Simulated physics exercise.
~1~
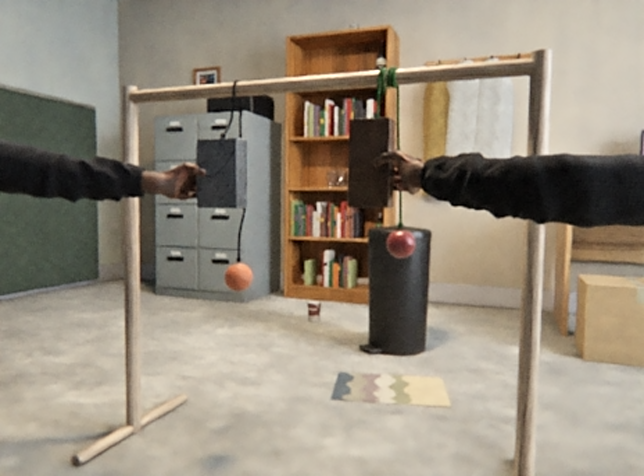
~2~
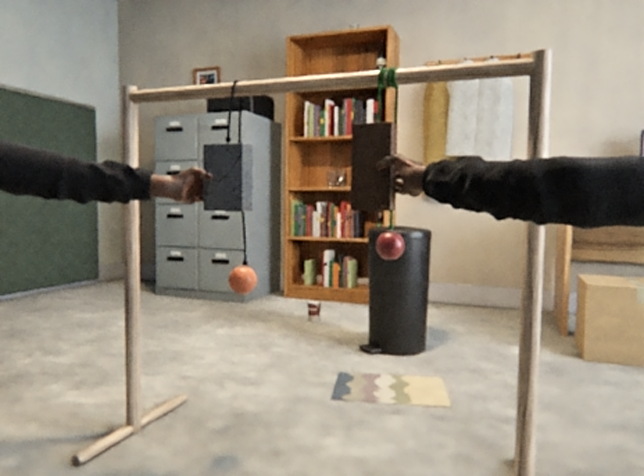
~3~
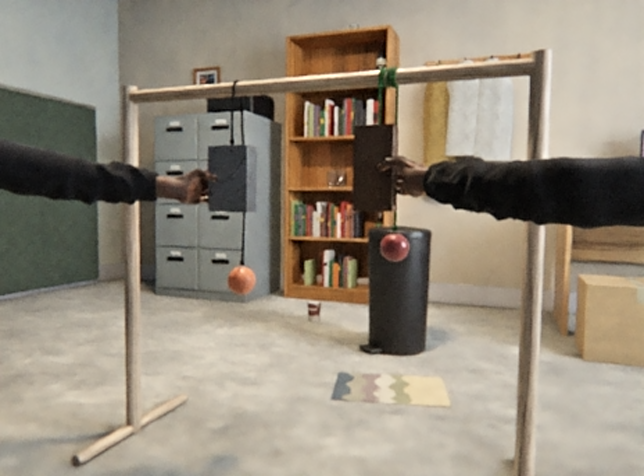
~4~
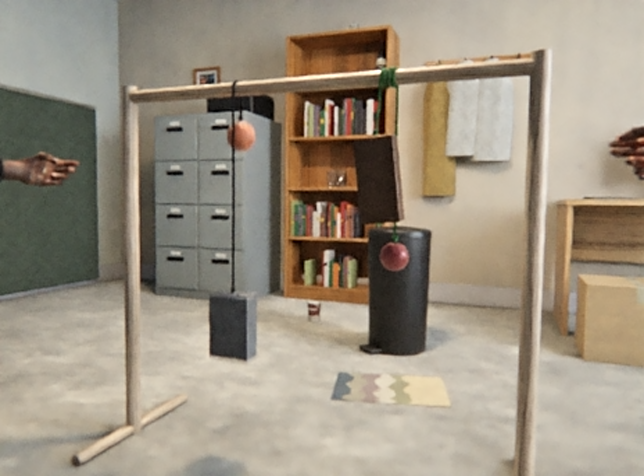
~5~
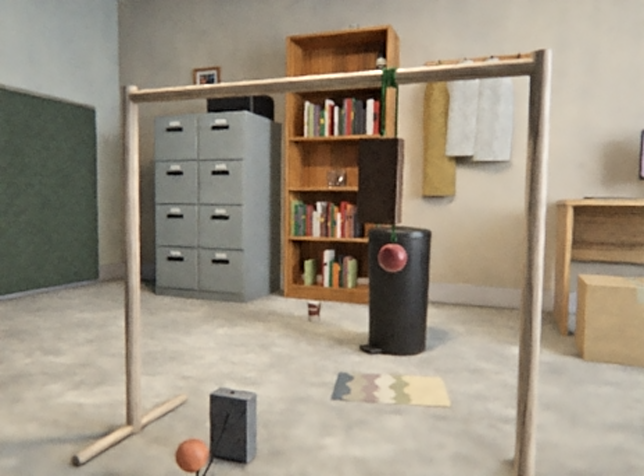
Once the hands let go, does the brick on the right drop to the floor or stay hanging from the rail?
The brick stays hanging from the rail. It is the paver on the left that pulls its lace through and ends up on the floor.
